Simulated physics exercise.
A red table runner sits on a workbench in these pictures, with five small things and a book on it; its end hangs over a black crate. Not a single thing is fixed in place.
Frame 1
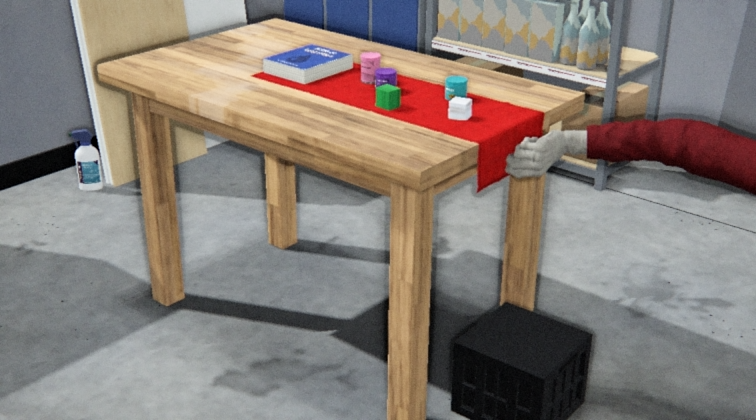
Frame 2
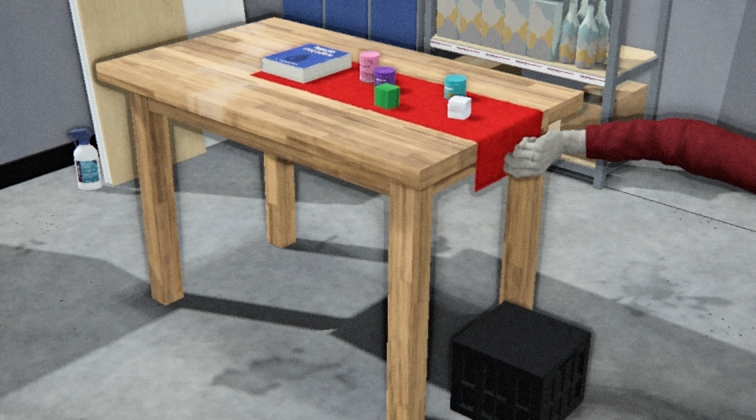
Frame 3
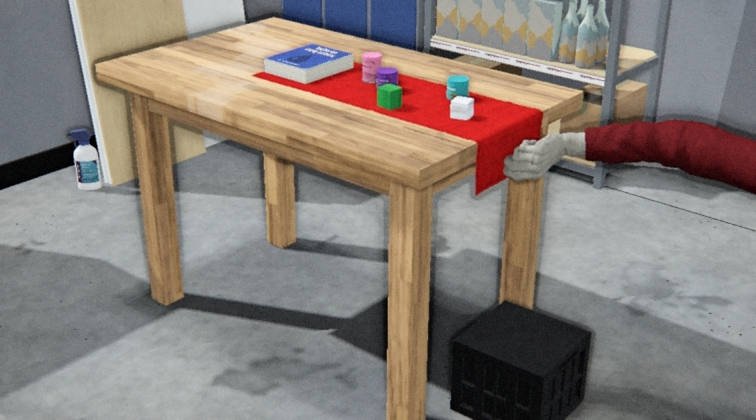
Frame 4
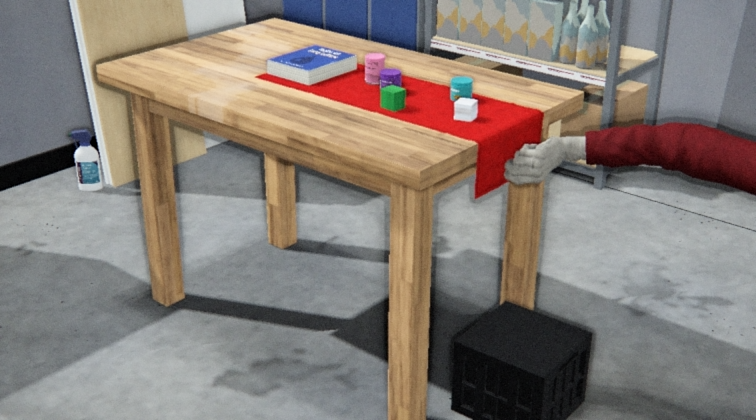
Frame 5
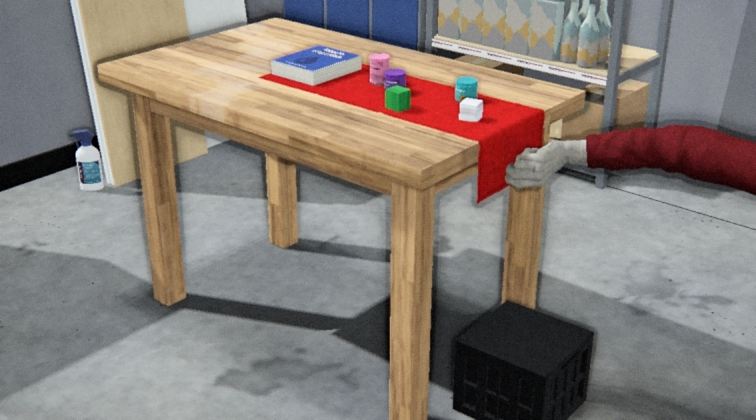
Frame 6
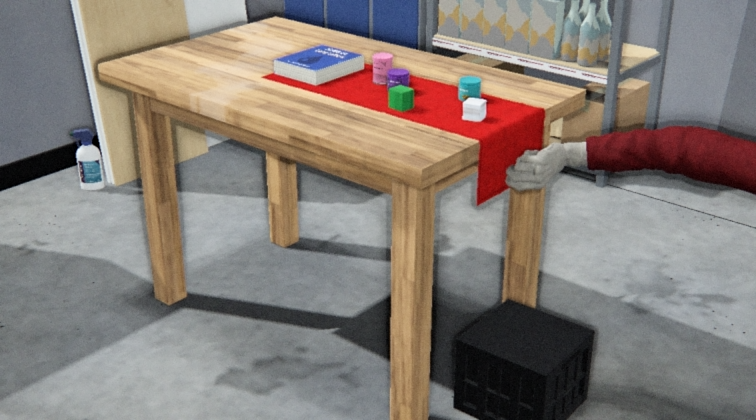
Red table runner sliding slowly right over a wooden table's edge beside a gloved hand, carrying a book and small colourful objects.
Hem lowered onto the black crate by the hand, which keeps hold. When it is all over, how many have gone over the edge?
By the end, four have gone over.
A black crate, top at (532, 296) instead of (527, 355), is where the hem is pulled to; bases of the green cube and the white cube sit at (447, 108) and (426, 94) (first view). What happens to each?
Observed: Green cube departs; white cube remains seated.
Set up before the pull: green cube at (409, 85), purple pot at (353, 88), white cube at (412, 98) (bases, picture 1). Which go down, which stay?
Of the three, the green cube ends off the top, the purple pot stays aloft and the white cube ends off the top.
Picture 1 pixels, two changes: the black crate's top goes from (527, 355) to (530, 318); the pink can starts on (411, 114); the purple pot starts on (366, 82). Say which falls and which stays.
The pink can? Lost. The purple pot? Safe.
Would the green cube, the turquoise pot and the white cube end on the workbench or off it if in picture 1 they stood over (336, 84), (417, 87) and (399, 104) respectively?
Green cube: Still up. Turquoise pot: Off. White cube: Off.
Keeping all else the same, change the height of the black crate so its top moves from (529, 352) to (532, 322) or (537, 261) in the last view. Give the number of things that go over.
First case 3, second case 1.
Soon after, hem near (508, 237); white cube gone.
After that, hem near (507, 278); white cube and turquoise pot gone.
And then, hem near (506, 314); white cube, turquoise pot and green cube gone.
In the end, hem on the crate; white cube, turquoise pot, green cube and purple pot gone. The answer is four.
